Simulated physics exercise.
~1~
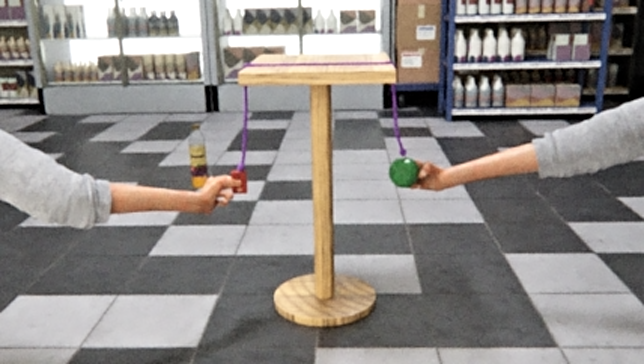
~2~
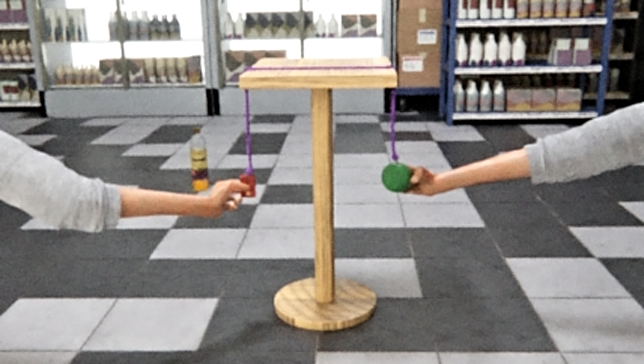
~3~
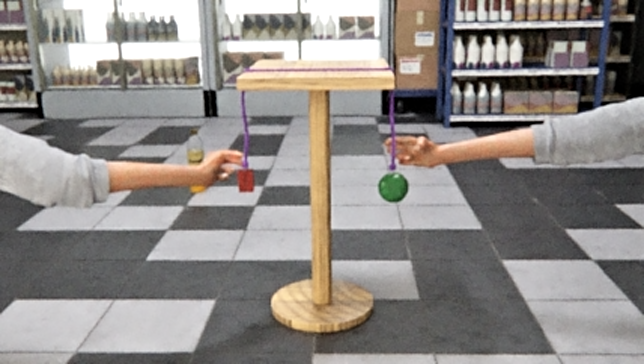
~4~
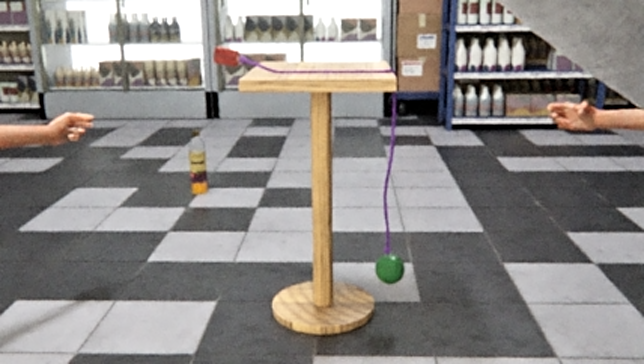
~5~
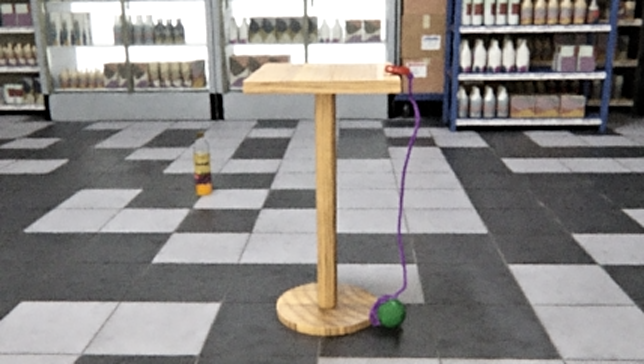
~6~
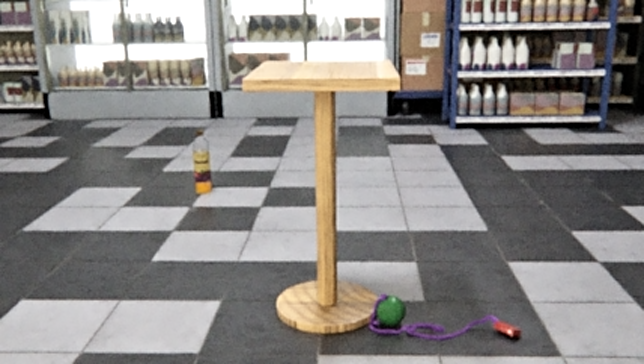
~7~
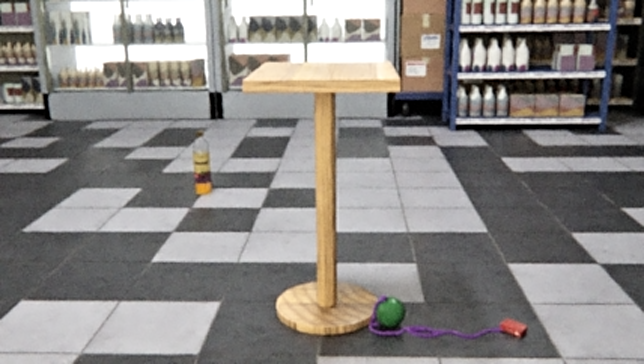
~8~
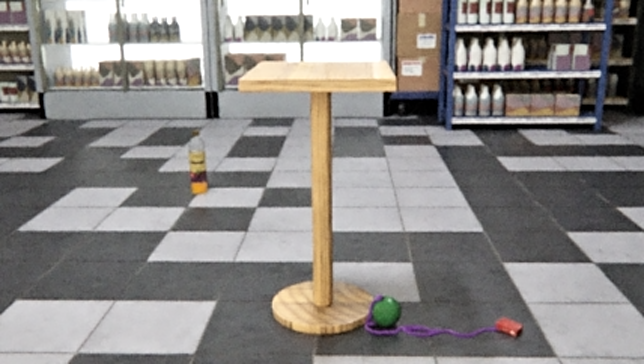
A purple cord lies across the top of a small wooden pedestal table in a shop aisle, seen from the front by a slightly swaying camera. The floor is dark and pale tiles, with bottle-filled shelves behind and a bottle standing to the left. Two grey-sleeved arms reach in, holding a small red box at the left end and a round green apple at the right. Both hands let go and draw back. The apple drops, pulling the box up and across the tabletop. The box tumbles off the right edge, and both end on the floor, the apple beside the base and the box further right.
